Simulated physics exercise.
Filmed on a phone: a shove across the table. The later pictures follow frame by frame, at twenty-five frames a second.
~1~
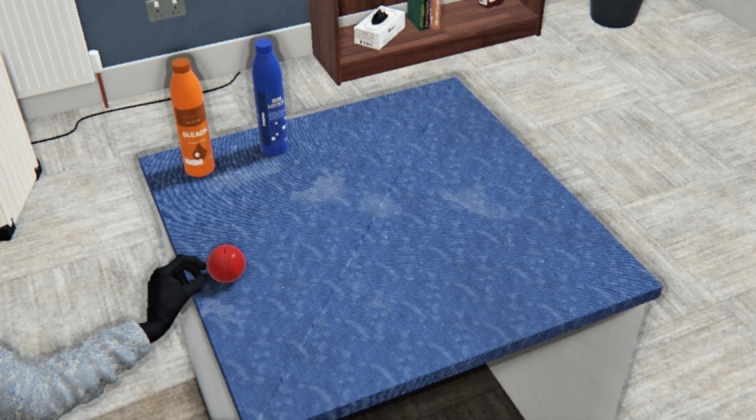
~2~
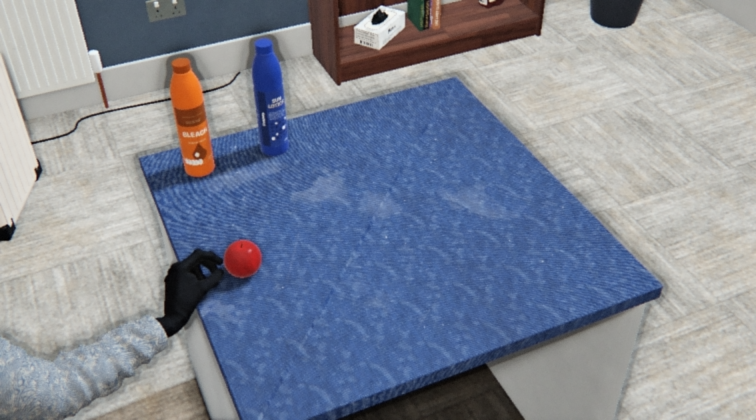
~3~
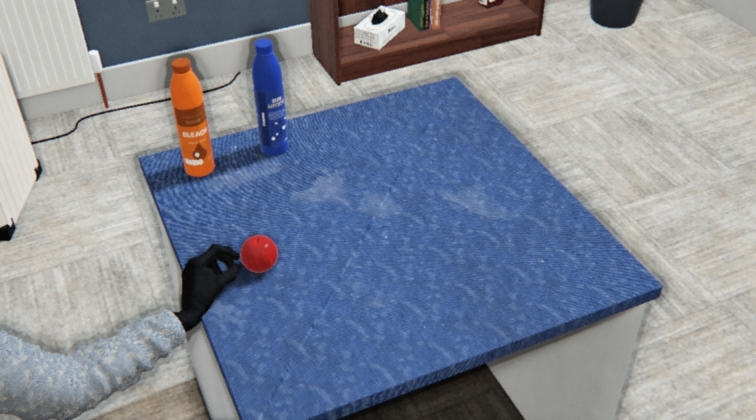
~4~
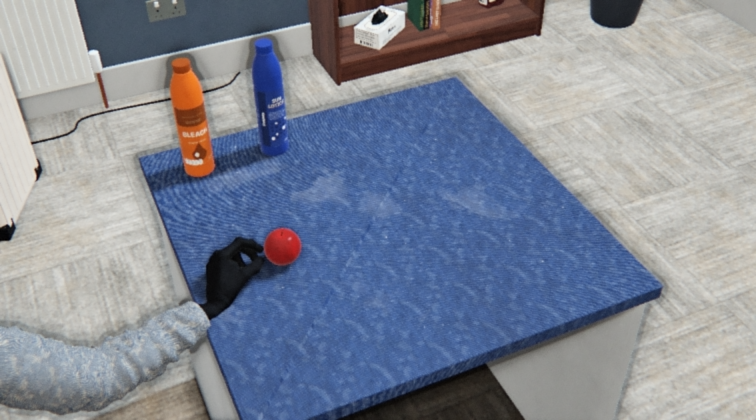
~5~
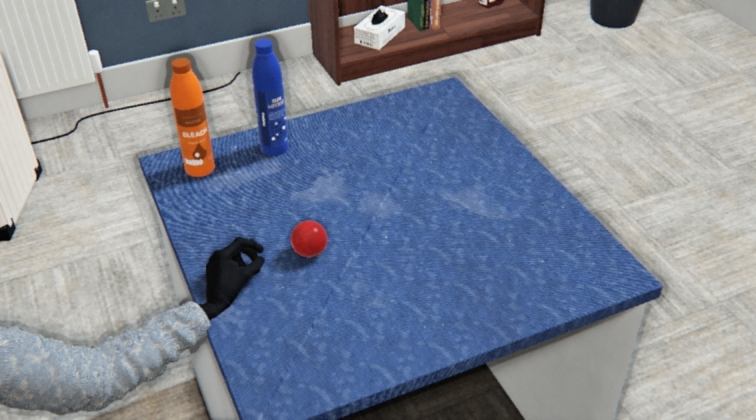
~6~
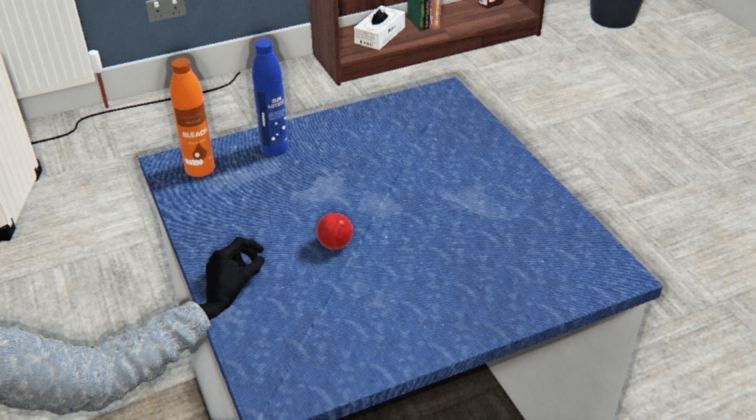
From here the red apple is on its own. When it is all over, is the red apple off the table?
The red apple drops to the floor.
Then, 0.20 s past the last view, red apple displaced well along near (450, 196).
Then, 0.40 s past the last view, red apple displaced well along near (550, 166).
Then, 0.70 s past the last view, red apple now off the table.
Then, 0.90 s past the last view, things are still on the move.
Finally, off the table, red apple.
